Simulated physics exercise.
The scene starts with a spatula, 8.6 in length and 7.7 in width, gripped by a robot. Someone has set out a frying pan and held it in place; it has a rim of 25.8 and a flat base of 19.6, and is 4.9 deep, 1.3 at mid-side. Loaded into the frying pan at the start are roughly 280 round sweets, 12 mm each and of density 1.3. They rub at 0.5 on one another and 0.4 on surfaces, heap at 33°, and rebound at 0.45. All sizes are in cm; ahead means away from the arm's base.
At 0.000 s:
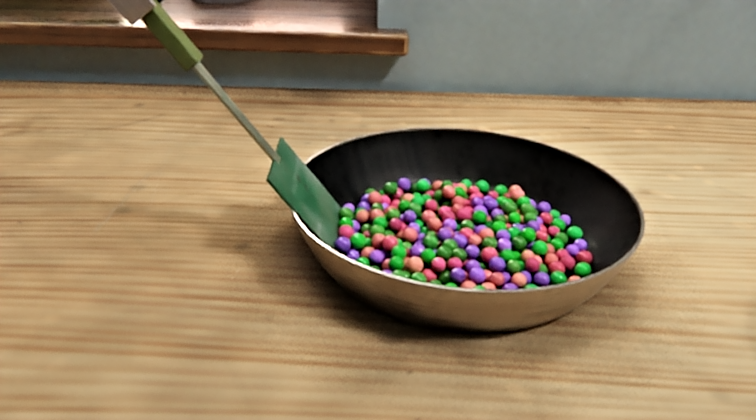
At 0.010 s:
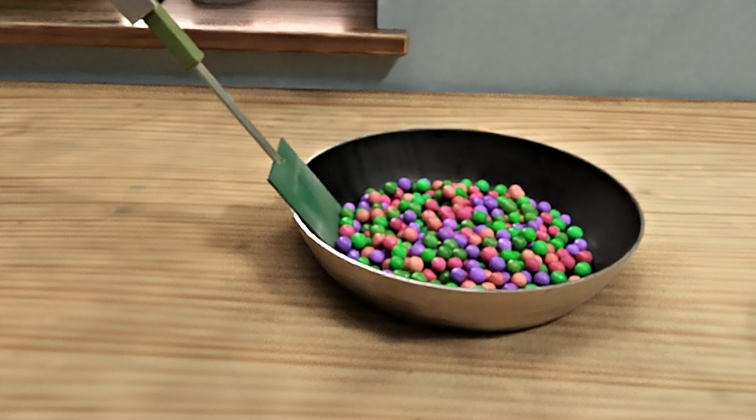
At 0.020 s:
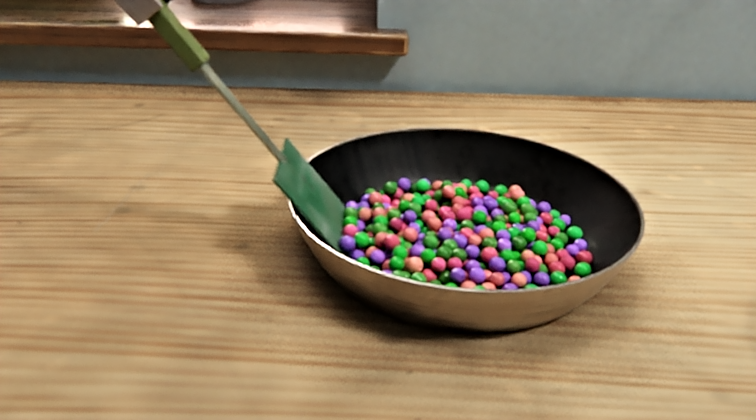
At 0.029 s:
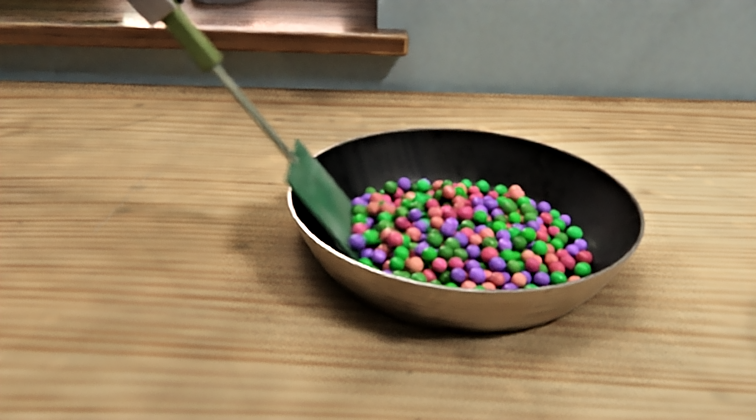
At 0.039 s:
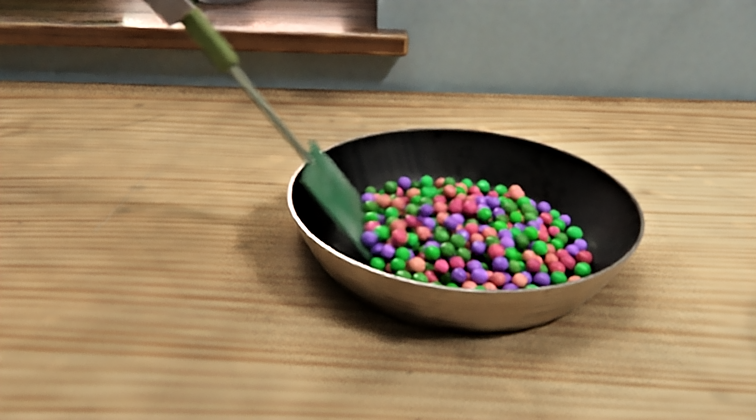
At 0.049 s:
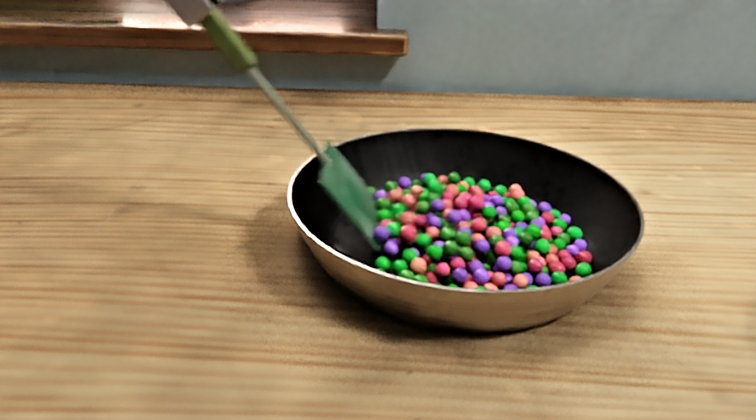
Green spatula sliding slowly rightward inside a dark frying pan, nudging colourful round sweets together on a wooden surface.
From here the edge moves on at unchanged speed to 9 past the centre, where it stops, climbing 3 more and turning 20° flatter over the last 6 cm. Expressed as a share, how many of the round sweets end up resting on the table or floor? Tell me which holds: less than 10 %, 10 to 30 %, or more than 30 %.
10 to 30 % holds.
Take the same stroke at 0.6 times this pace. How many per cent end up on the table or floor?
That comes to some 5 per cent, roughly.
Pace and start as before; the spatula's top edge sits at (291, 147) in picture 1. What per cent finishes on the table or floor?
About 15 per cent.
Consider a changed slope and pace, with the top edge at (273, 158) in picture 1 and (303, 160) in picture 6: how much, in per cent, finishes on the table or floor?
10 %.
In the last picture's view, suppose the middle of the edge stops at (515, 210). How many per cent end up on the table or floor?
Some 10 per cent.
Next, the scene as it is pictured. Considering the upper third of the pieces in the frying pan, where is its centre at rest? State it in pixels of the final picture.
You'll find it at about (554, 221).
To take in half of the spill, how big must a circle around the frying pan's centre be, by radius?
About 30 centimetres.
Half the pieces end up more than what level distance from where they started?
About 4 cm.
By 0.09 s, sloping 53°, highest piece 5 above the table; 281 in the frying pan.
By 0.12 s, sloping 49°, highest piece 6 above the table; 281 in the frying pan.
By 0.34 s, sloping 33°, highest piece 12 above the table; 224 in the frying pan, 42 on the table or floor, 15 on the blade or in flight.
By 1.39 s, sloping 33°, highest piece 4 above the table; 224 in the frying pan, 57 on the table or floor.
Final count, 224 in the frying pan, 57 on the table or floor. That is 20 % on the table or floor.
